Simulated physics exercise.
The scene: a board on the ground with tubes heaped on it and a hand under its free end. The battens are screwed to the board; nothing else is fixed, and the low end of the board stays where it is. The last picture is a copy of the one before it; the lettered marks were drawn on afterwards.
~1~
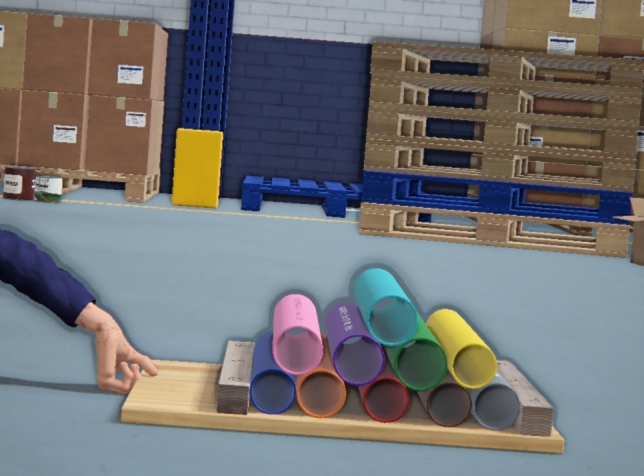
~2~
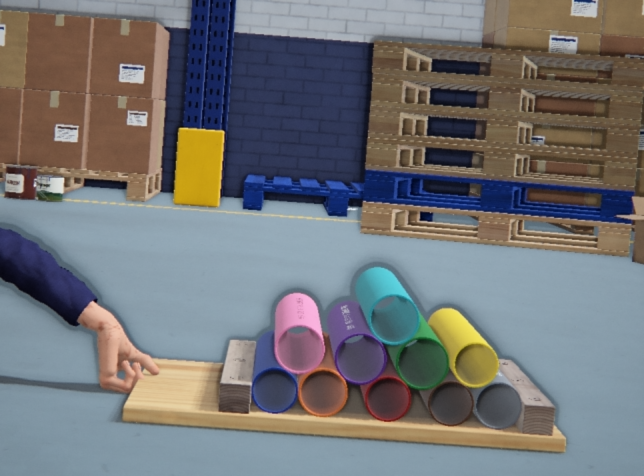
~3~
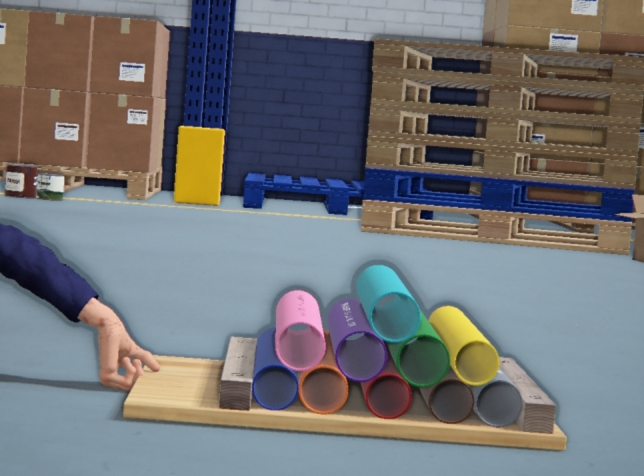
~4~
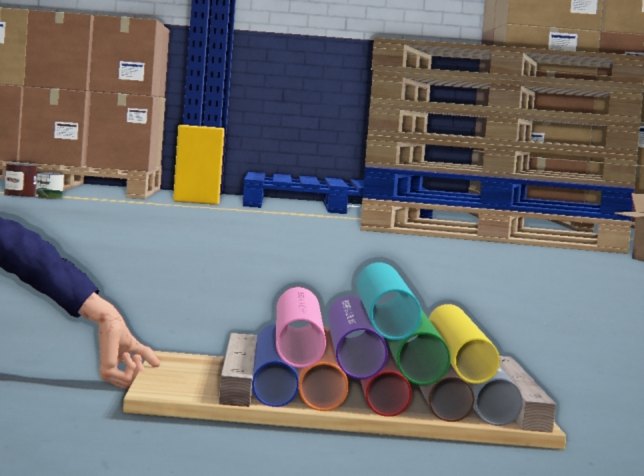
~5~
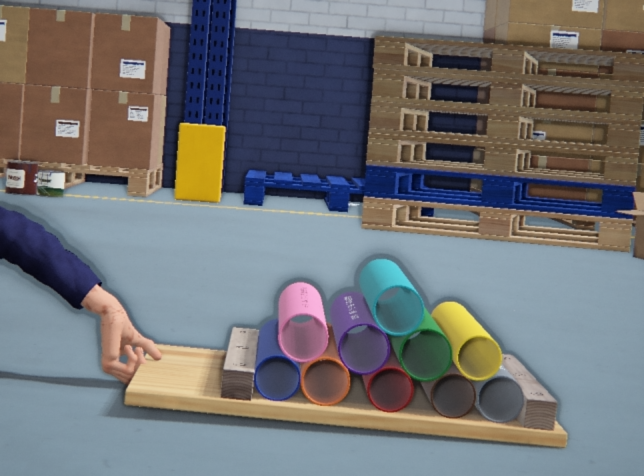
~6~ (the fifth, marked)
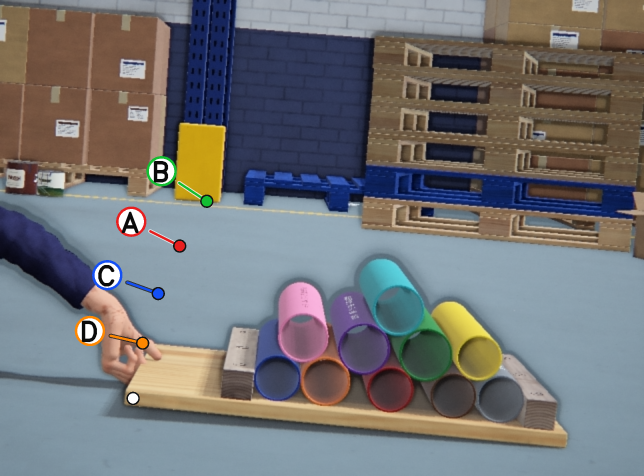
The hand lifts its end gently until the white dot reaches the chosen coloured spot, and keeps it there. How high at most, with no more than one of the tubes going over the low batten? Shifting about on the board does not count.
The highest mark that will do is C.
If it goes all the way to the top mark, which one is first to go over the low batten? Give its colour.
The yellow one.
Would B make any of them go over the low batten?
Yes.
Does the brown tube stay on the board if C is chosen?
Yes.
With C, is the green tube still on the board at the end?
Yes, with C.
On the marked copy, A at (180, 246); B at (207, 201); C at (158, 294); D at (143, 343); the white dot at (133, 399).
Following C. Soon after the start, board at 12°.
Later, board at 16°.
In the end, board at 16°, none over the low batten.
As for the rest, A four over the low batten (green, purple, yellow, turquoise); B four over the low batten (green, purple, yellow, turquoise); D none over the low batten.
